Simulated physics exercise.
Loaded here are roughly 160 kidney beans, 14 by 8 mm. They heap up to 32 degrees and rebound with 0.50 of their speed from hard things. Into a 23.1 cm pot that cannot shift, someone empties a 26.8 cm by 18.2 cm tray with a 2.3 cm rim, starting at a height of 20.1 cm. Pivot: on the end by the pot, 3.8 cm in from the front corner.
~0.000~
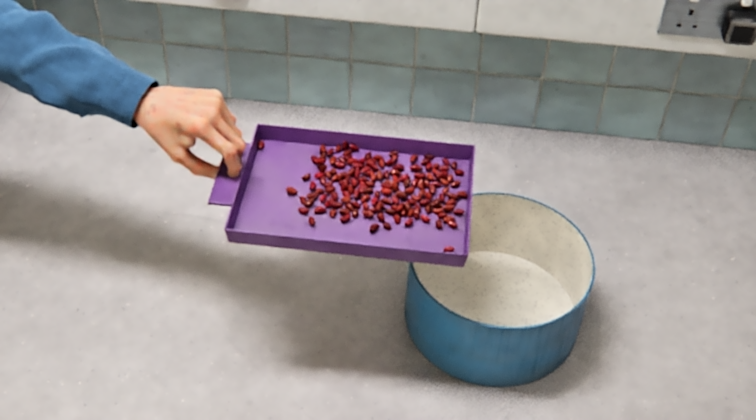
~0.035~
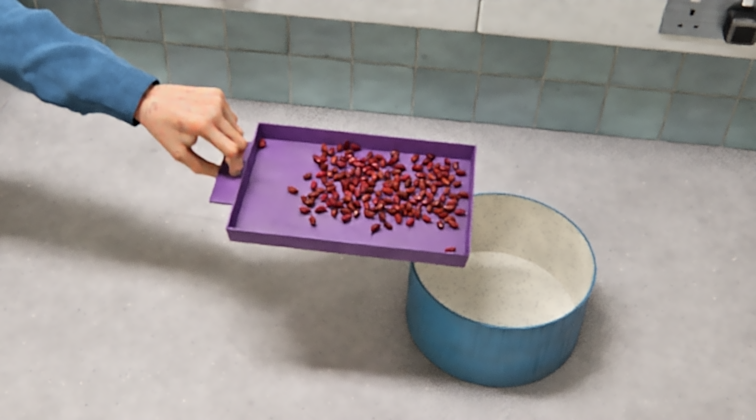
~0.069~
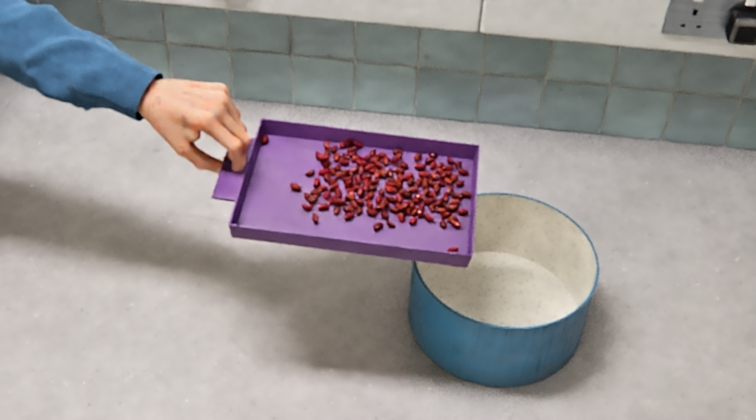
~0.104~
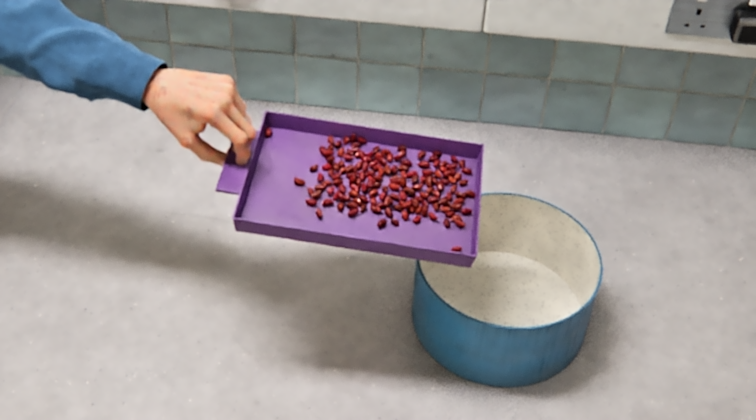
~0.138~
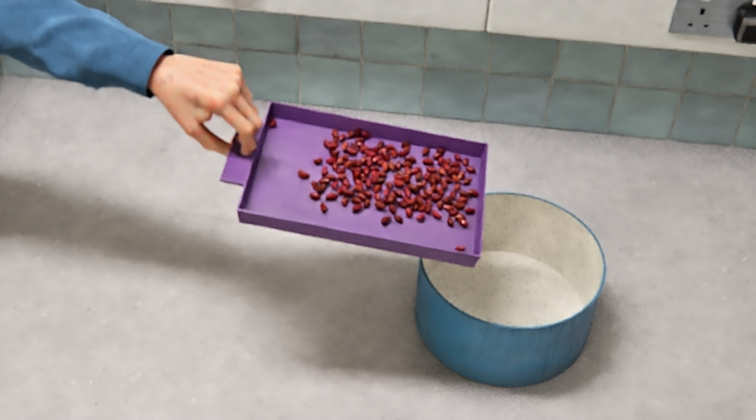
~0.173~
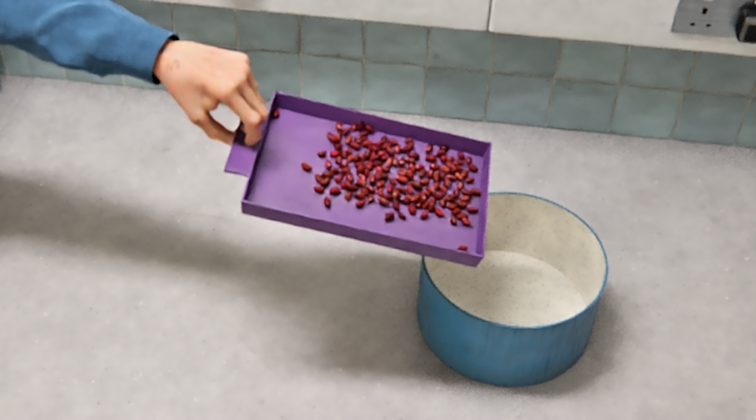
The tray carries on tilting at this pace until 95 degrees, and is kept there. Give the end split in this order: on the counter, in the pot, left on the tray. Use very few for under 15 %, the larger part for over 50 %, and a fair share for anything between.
Counter: Very few, pot: The larger part, left on the tray: Very few.
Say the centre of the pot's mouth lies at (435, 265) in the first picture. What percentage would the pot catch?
With the pot there, close to 70 per cent.
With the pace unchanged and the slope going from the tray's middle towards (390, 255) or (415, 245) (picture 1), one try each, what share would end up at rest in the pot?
Roughly 5 per cent on the first try and 30 per cent on the second.
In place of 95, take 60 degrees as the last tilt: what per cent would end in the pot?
I'd say close to 15 percent.
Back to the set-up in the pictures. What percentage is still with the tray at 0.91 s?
About 85%.
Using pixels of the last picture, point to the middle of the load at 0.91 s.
At that time the load is centred around (492, 210).
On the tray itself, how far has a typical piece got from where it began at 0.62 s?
I'd say close to 6 centimetres.
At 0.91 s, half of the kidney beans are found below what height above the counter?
I'd put it near 22 cm.
Then, at 0.62 s, tilt 51 degrees; the tray holds 100 %, the pot 0 %.
After 0.91 s, tilt 78 degrees; the tray holds 85 %, the pot 5 %.
Then, at 1.31 s, tilt 95 degrees; the tray holds 20 %, the pot 65 %.
In the end, at 2.4 s, counter 5 %, pot 90 %, tray 5 %.
